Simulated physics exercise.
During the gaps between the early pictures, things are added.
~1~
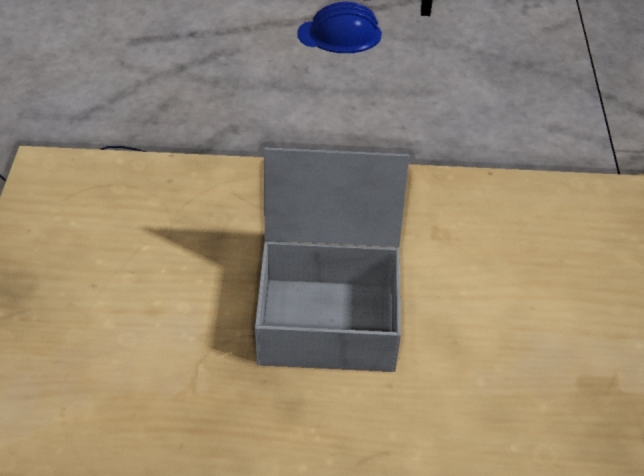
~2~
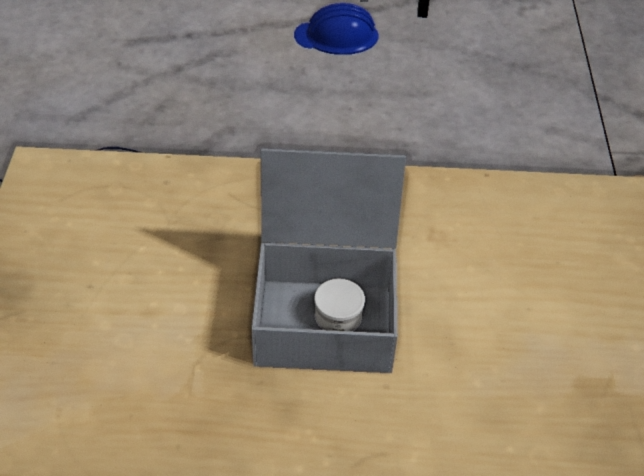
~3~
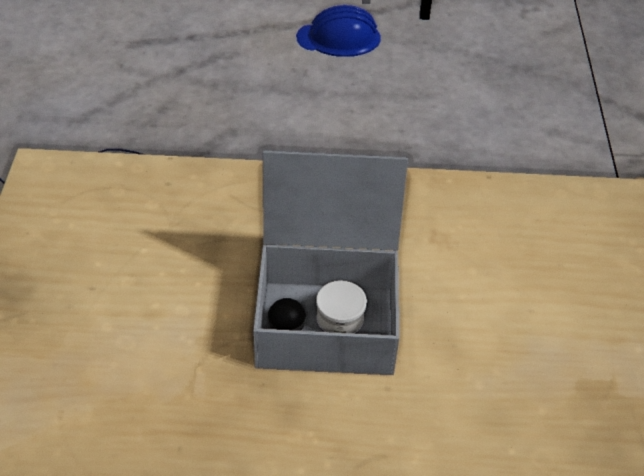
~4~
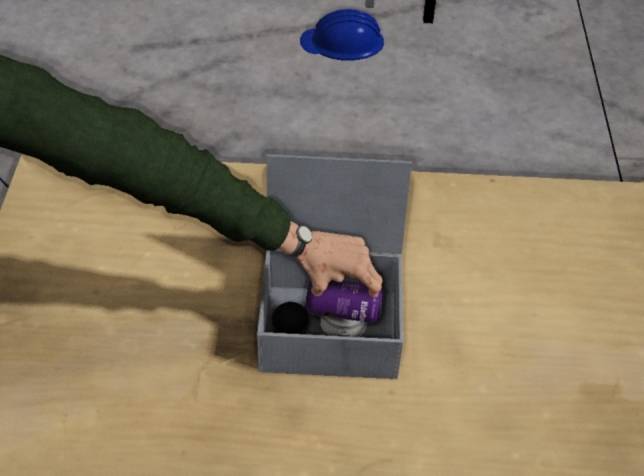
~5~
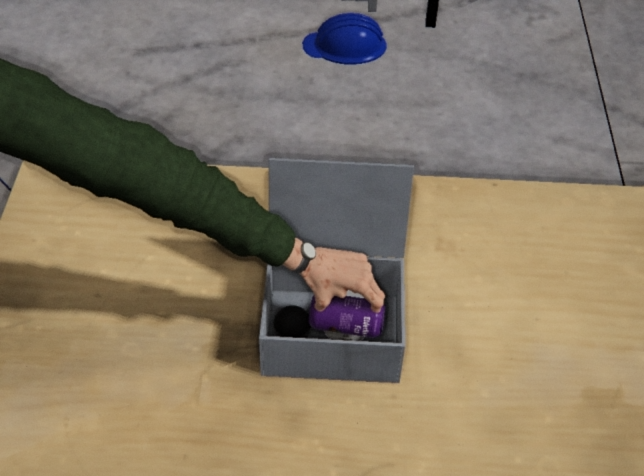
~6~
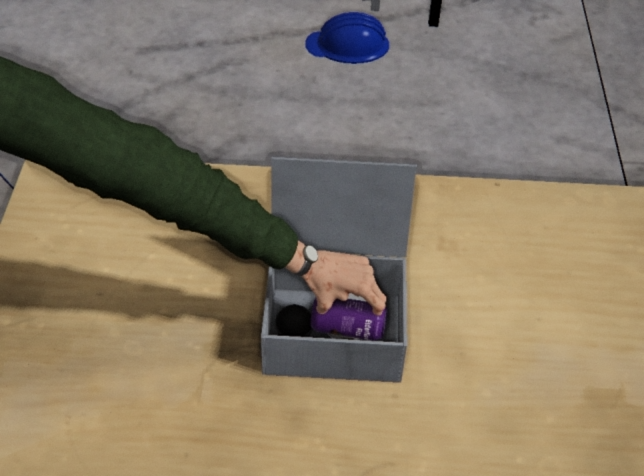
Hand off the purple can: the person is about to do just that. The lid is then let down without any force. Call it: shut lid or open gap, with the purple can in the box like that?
Shut lid.
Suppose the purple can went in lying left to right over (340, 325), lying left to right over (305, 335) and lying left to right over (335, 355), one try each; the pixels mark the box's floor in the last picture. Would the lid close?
The lid is kept from lowering the first try, lowers completely the second try and lowers completely the third try.
Then, 1.10 s later than the last frame, lid starting down; purple can moved about its own width near (346, 345); black ball moved a little.
Then, 1.80 s later than the last frame, lid 34° above the rim; purple can moved about its own width near (346, 345); black ball moved a little.
When it is over, lid shut; moved from the start, purple can; the other 2 as before. End places, in pixels of the last picture, purple can near (346, 345).
